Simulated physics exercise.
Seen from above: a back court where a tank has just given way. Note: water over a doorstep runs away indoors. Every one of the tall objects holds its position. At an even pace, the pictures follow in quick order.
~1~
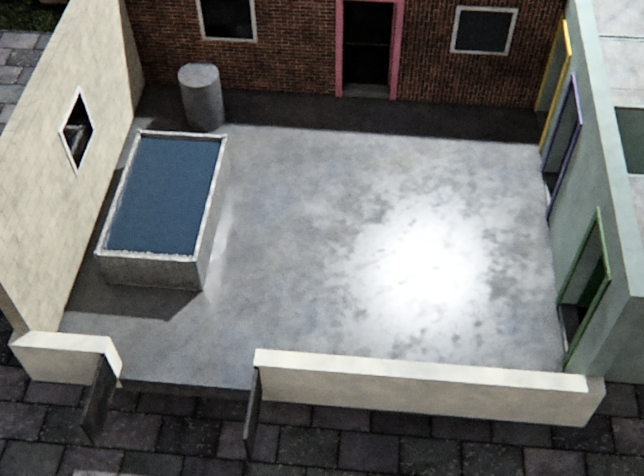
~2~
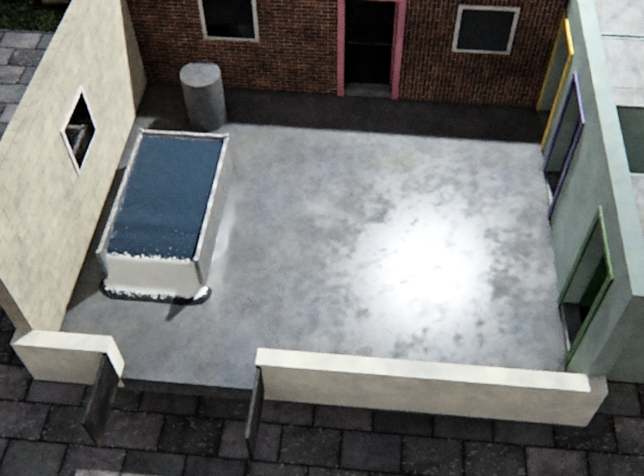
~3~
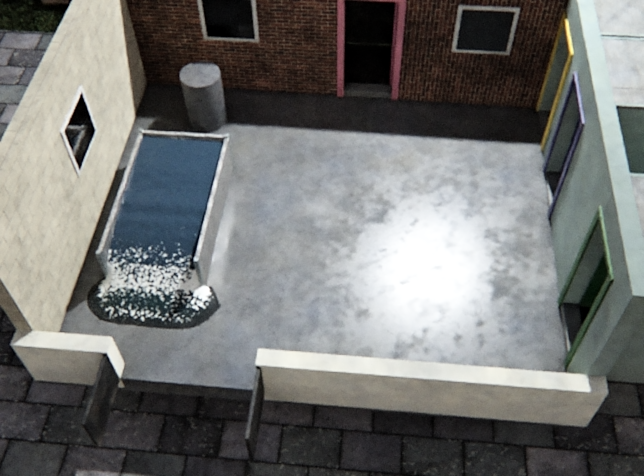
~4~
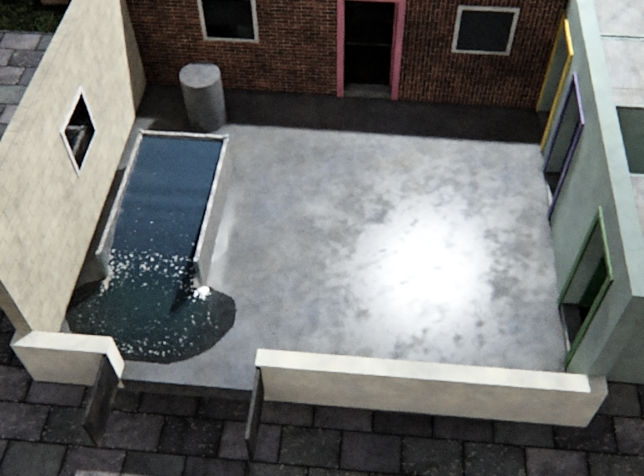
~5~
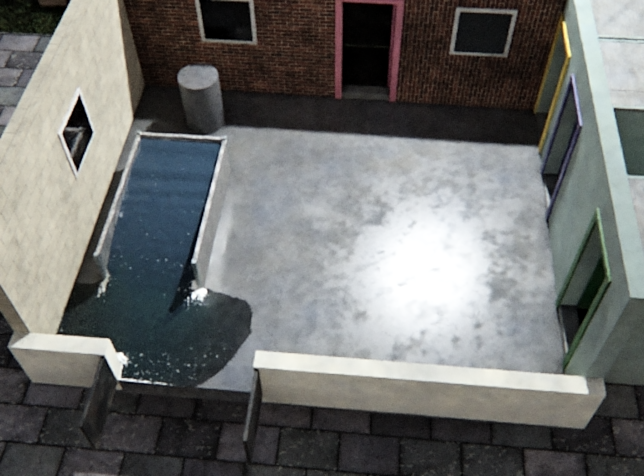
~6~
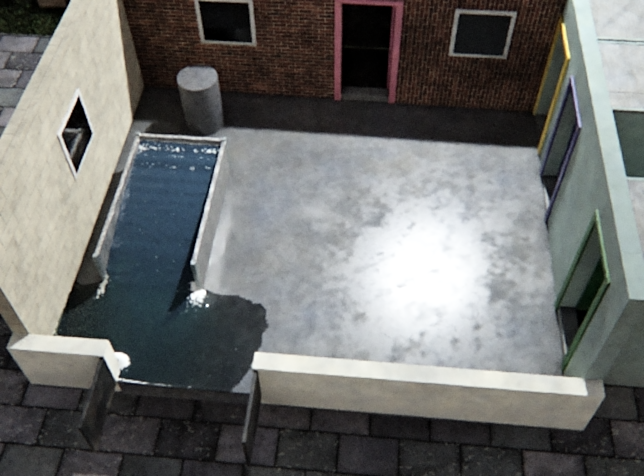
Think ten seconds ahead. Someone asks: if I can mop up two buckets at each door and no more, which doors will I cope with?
The green door: You will cope; the yellow door: You will cope; the blue door: You will cope; the pink door: You will cope.
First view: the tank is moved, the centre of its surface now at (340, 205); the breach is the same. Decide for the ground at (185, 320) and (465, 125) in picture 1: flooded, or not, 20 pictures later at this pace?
One after the other: Reached, untouched.
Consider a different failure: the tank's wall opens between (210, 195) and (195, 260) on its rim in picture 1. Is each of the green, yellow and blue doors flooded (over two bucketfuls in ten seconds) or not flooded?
The green door tops the limit, the yellow door tops the limit and the blue door tops the limit.
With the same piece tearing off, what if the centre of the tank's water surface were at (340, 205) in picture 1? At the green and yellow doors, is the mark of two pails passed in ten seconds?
Green door tops it, yellow door tops it.
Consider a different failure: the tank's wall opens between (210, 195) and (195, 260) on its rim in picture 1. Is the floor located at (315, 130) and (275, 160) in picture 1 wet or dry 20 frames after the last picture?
Going through them in order, the first ends up left dry and the second left dry.
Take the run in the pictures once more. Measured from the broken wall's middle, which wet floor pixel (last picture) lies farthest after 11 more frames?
About (385, 389).
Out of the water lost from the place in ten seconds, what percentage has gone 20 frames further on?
Share gone by then: About 65 %.
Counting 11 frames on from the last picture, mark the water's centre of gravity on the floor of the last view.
Near (148, 273).
A moment on, water covers 10 % of the floor; the green door not reached, the yellow door not reached, the blue door not reached, the pink door not reached.
Next, water covers 15 % of the floor; the green door not reached, the yellow door not reached, the blue door not reached, the pink door not reached.
Then, water covers 20 % of the floor; the green door not reached, the yellow door not reached, the blue door not reached, the pink door not reached.
Later, water covers 40 % of the floor; the green door not reached, the yellow door not reached, the blue door not reached, the pink door not reached.
In the end, water covers 45 % of the floor; the green door wet at the sill, nothing in, the yellow door wet at the sill, nothing in, the blue door wet at the sill, nothing in, the pink door wet at the sill, nothing in.
